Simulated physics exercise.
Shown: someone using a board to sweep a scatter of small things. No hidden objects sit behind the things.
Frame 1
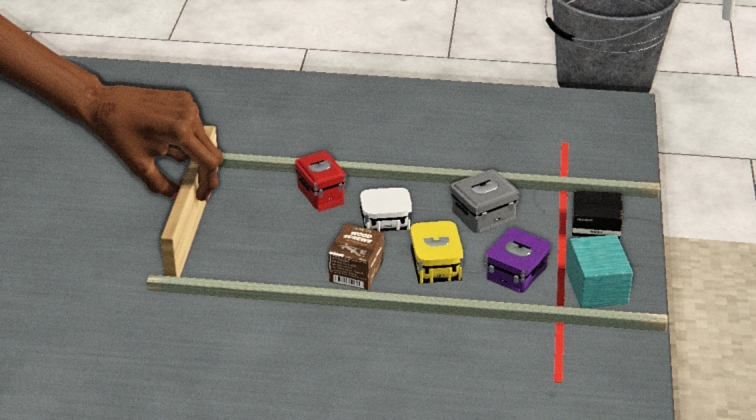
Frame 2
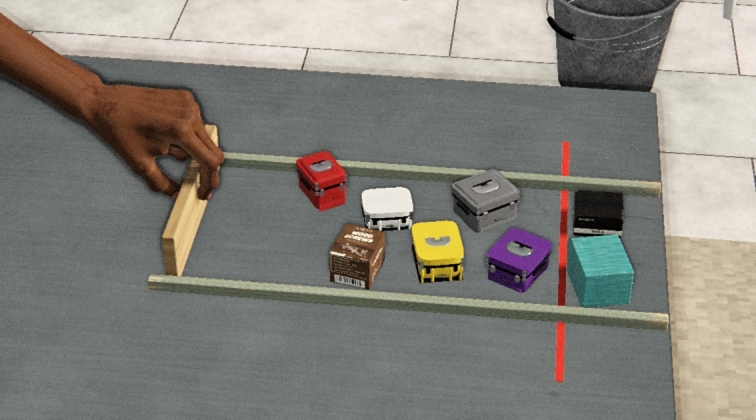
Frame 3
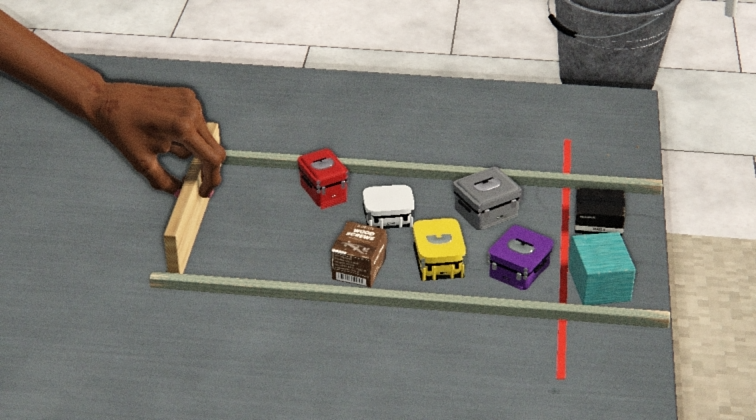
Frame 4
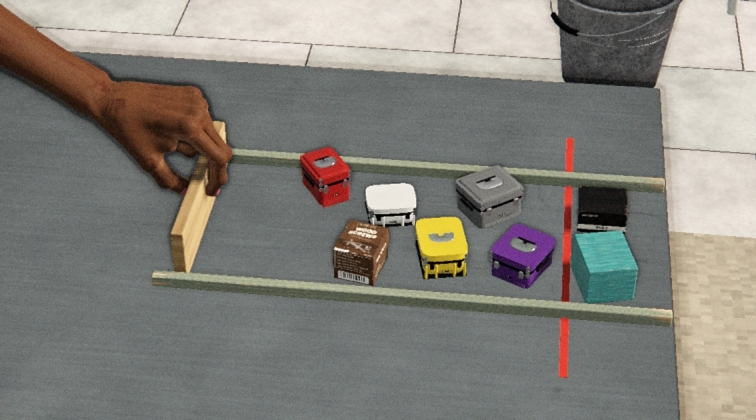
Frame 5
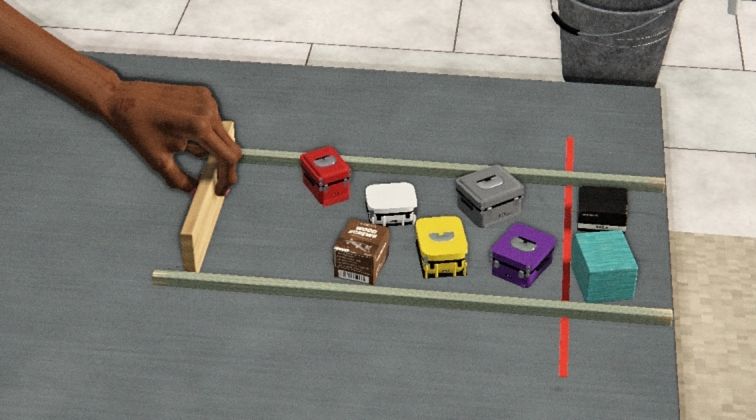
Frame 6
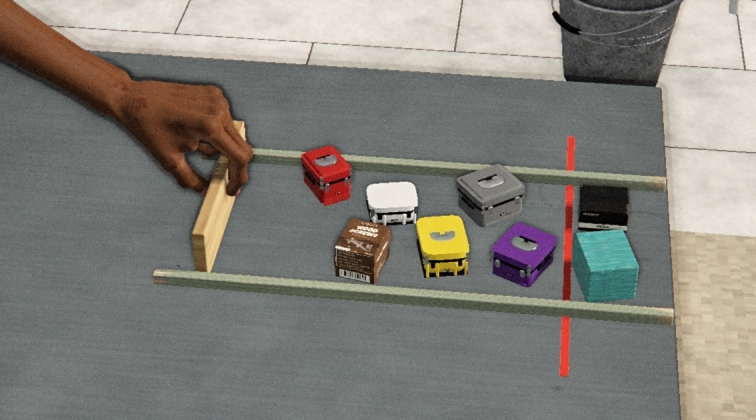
Hand sliding a wooden board slightly right between two rails on a grey table, small colourful cases and boxes staying still ahead.
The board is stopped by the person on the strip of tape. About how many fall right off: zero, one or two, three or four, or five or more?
Three to four go over.
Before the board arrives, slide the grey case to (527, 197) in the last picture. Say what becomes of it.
It is still up.
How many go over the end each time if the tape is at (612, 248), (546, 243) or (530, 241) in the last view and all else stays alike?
So, one try after another, the floor gets 5, then 1, then 1.
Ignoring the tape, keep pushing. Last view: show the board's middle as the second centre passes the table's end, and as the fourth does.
At the first moment about (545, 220), at the next about (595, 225).
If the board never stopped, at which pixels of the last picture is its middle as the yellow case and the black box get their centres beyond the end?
The middle is at (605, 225) when it's the yellow case, and at (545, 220) when it's the black box.
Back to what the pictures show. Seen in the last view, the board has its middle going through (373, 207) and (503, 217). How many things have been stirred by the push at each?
Well, it's 3 at the first one and 8 at the second.
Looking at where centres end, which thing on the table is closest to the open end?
The grey case finishes closest.
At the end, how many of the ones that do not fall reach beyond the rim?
The count is 1.
A little later, none off yet; turquoise block at rest near (605, 266); black box at rest near (603, 209); purple case at rest near (523, 256).
Next, none off yet; turquoise block at rest near (605, 266); black box at rest near (603, 209); purple case moving near (538, 257).
Later still, none off yet; turquoise block shifted about its own width near (676, 273); black box shifted about its own width near (644, 207); purple case shifted well along near (626, 260).
When it is over, the number that fall off is three or four; down, purple case, black box and turquoise block.
